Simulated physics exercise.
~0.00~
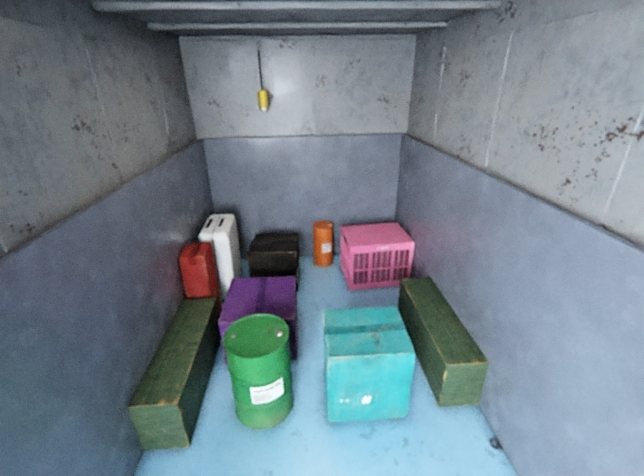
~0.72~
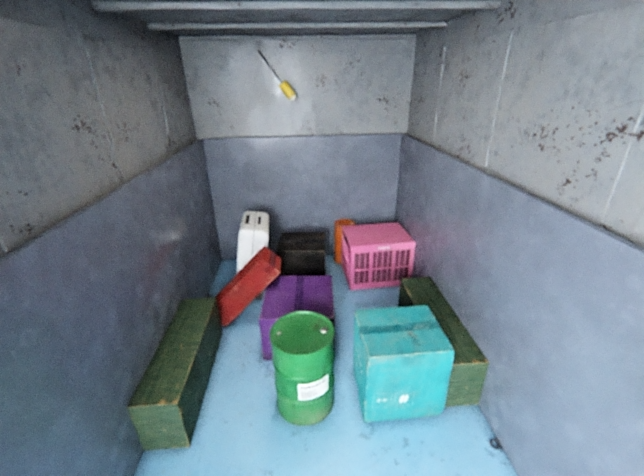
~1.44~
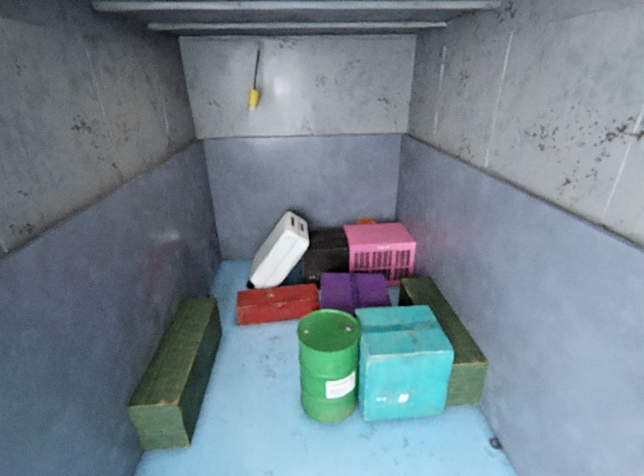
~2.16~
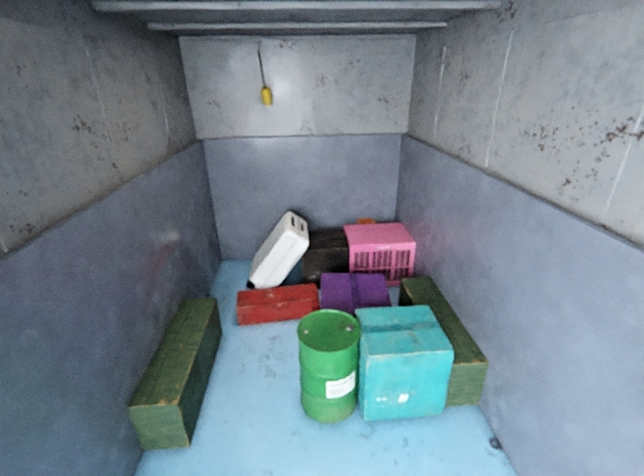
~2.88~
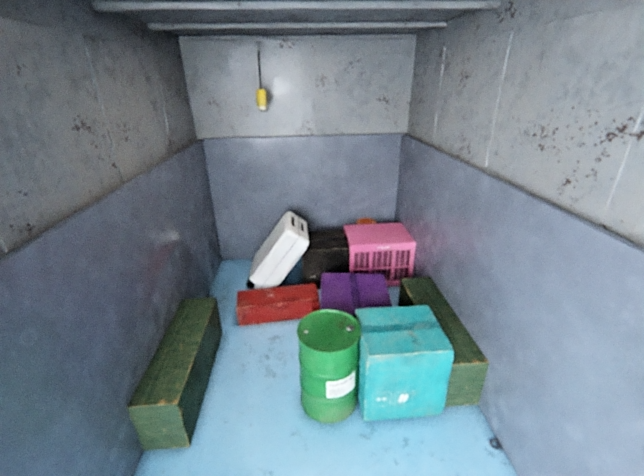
Cargo in a van's load bay sliding right as a lamp swings, the red box toppling and white case left leaning.
